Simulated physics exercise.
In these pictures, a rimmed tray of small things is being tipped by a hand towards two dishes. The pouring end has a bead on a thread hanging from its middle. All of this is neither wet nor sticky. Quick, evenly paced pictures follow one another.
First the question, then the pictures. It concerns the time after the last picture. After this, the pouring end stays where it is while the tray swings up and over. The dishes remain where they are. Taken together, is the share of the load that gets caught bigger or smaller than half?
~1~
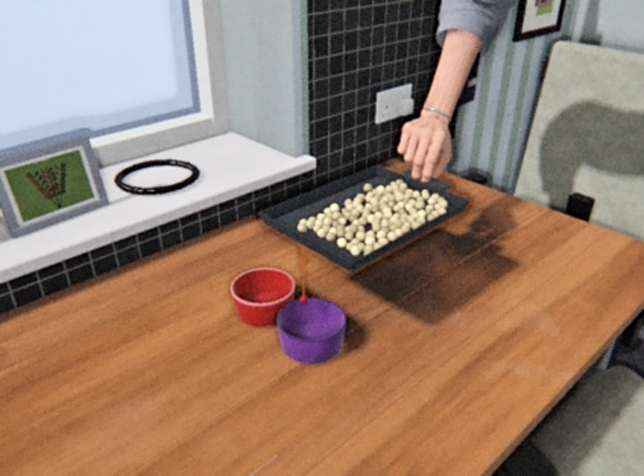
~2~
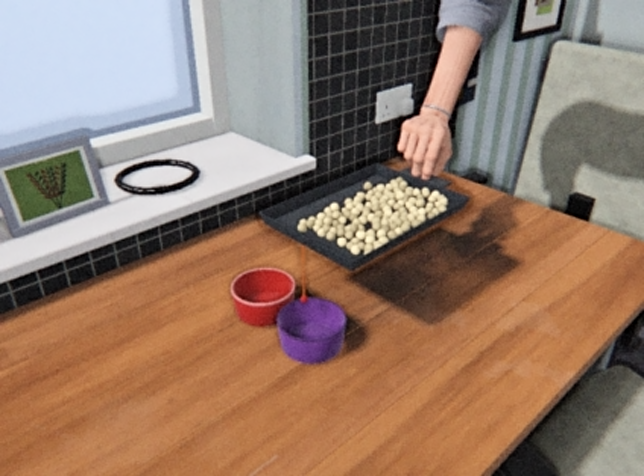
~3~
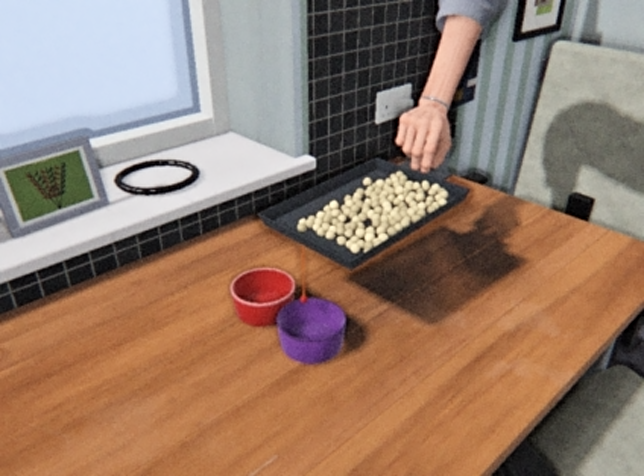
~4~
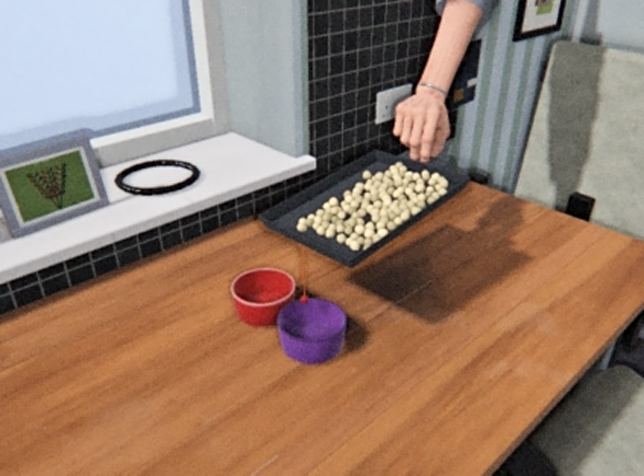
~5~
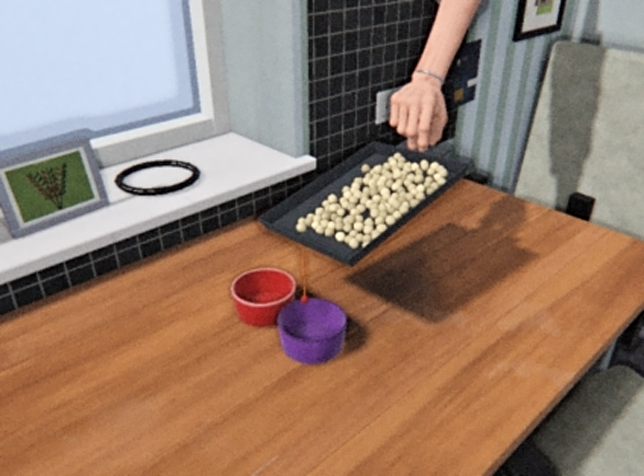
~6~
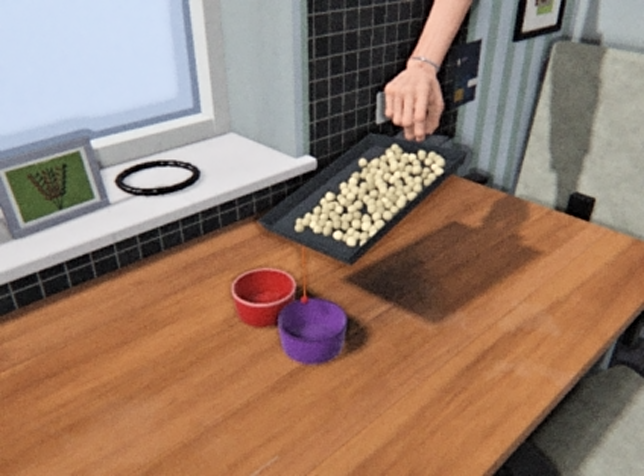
The dishes will gather the main share.
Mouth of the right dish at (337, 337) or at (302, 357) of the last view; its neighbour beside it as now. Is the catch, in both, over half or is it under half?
Taking the tries in order: A minor share, followed by a minor share.
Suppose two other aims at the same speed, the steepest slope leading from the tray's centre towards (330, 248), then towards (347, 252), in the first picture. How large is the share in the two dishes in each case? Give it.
The first try gives close to 20 percent; the next gives 20 percent.
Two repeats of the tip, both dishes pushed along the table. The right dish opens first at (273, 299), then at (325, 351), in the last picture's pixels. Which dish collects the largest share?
The first time it's the right member, the second time the left member.
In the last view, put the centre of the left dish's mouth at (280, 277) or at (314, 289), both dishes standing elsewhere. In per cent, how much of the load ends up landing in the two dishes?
In turn 30 and 0 in a hundred.
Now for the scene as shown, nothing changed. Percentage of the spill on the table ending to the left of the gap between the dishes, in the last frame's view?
I'd put it at close to 90 per cent.
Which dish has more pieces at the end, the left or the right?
More ends in the left-hand dish.
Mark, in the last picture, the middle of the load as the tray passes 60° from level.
The centre of the load shows up near (299, 206) in the last view.
Soon, tray tipped steeply; nearly all on the tray; a stray few in the air.
A while on, tray tipped right over; most on the tray; a small part in the left dish; a stray few outside both; a small part in the air.
Towards the end, tray tipped past a quarter turn; a stray few in the right dish; about two thirds in the left dish; about a third outside both.
Finally, tray tipped past a quarter turn; a stray few in the right dish; about two thirds in the left dish; about a third outside both.
